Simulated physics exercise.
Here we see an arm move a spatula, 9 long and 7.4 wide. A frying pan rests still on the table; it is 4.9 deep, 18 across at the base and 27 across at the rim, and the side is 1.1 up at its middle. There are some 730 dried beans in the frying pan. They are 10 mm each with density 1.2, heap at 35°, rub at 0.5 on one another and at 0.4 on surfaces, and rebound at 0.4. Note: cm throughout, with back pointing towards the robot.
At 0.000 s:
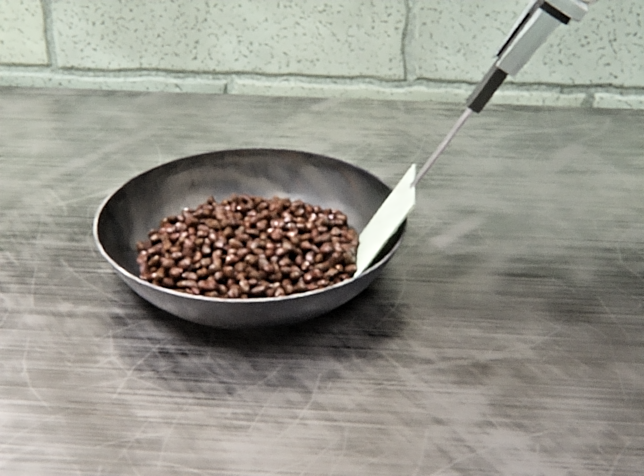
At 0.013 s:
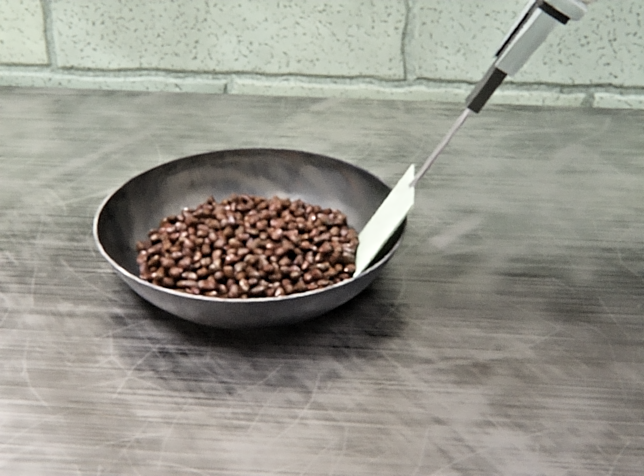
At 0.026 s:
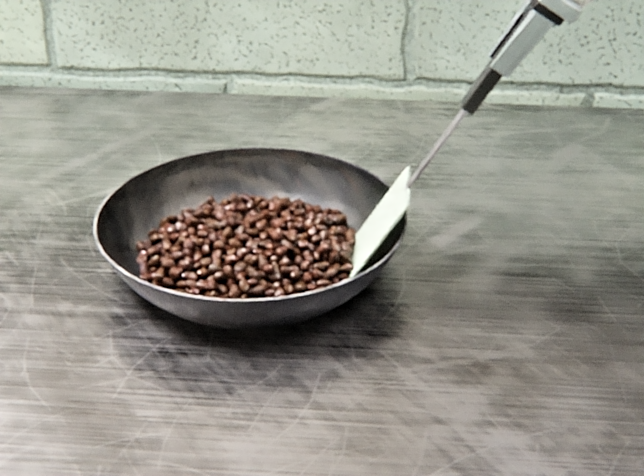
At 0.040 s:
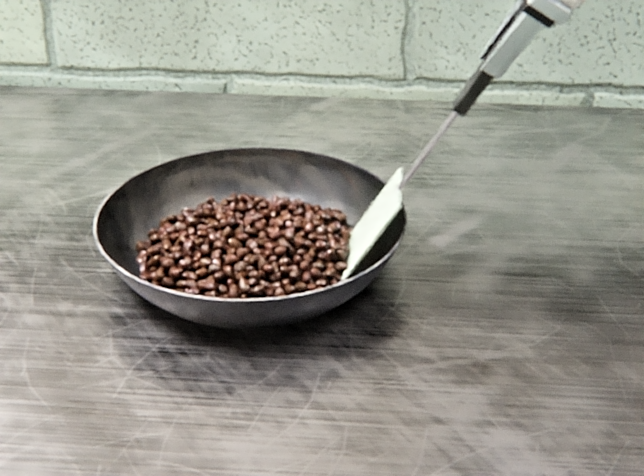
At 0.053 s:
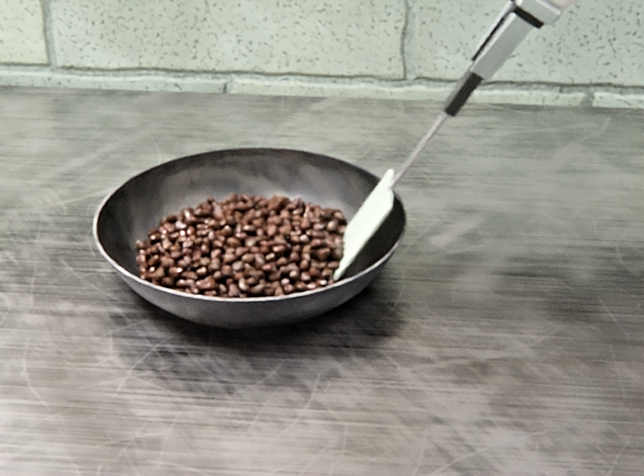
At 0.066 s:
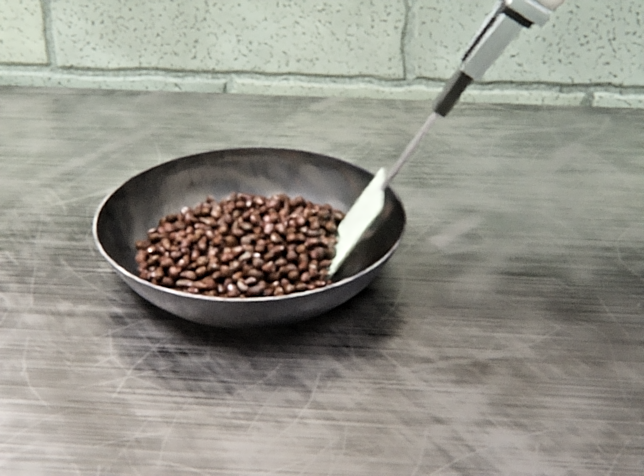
White spatula held by a robot arm sliding slowly leftward against brown dried beans in a dark pan resting on a table.
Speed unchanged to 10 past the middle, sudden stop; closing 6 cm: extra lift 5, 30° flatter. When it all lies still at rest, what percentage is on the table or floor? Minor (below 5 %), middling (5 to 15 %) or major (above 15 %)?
Middling.
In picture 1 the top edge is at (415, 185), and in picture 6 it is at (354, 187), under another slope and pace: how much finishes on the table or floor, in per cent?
I'd put it at roughly 20 per cent.
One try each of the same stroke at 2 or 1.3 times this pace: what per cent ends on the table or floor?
Some 20 and 15 per cent.
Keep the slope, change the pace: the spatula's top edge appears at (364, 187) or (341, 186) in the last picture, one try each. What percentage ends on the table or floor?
Estimates: About 15 %, about 25 %.
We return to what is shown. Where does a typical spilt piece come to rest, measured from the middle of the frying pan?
It's around 22 cm.
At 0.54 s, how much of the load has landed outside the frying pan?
10 %.
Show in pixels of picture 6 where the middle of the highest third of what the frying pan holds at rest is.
Close to pixel (152, 229).
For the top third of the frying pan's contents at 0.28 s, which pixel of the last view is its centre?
Near (160, 223).
After 0.17 s, sloping 59°, highest piece 4 above the table; 727 in the frying pan.
After 0.28 s, sloping 50°, highest piece 6 above the table; 727 in the frying pan.
After 0.54 s, sloping 29°, highest piece 6 above the table; 657 in the frying pan, 70 on the table or floor.
After 1.59 s, sloping 29°, highest piece 6 above the table; 657 in the frying pan, 70 on the table or floor.
In the end, 657 in the frying pan, 70 on the table or floor. That is 10 % on the table or floor.
